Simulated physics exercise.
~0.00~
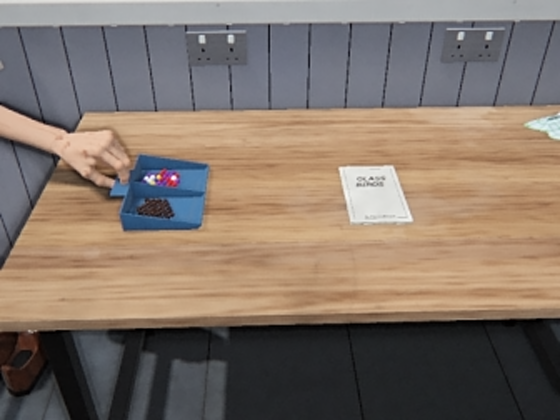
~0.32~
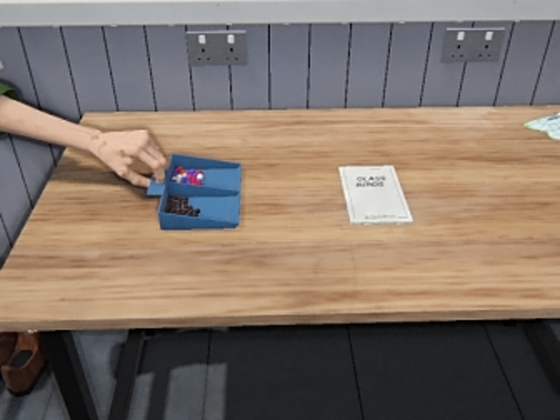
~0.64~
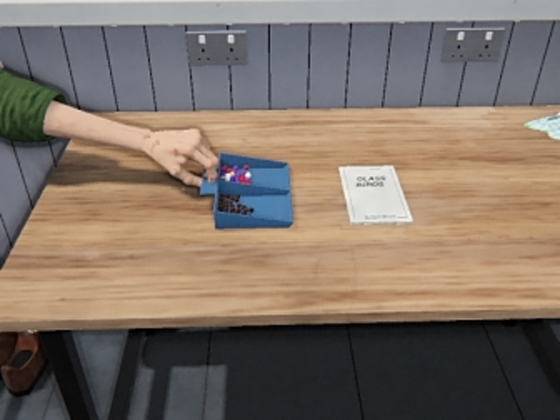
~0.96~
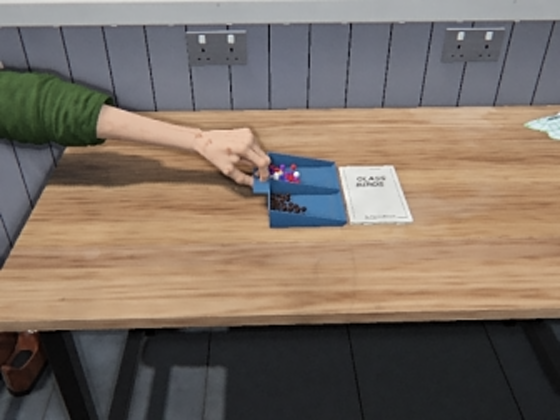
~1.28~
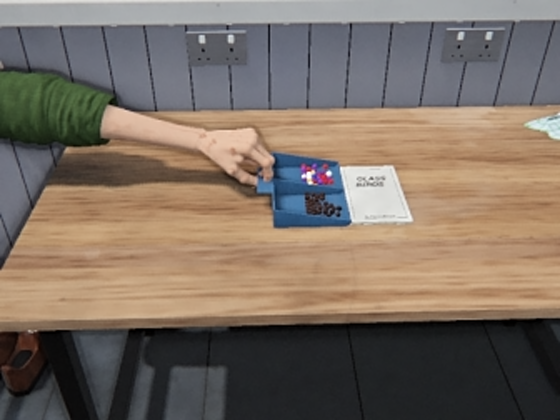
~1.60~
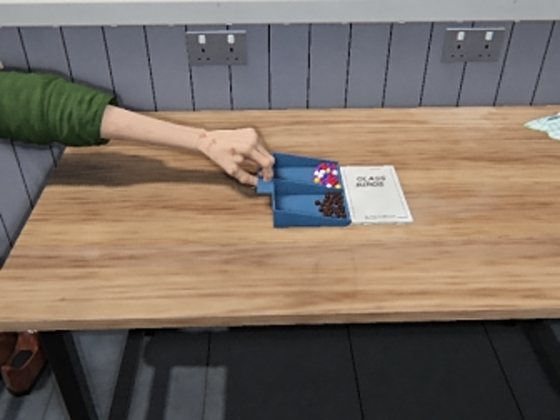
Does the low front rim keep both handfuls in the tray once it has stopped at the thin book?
Yes, the rim holds both of them. The dark bits on the nearer side and the colourful pieces on the farther side slide towards the rim but stay inside the tray.
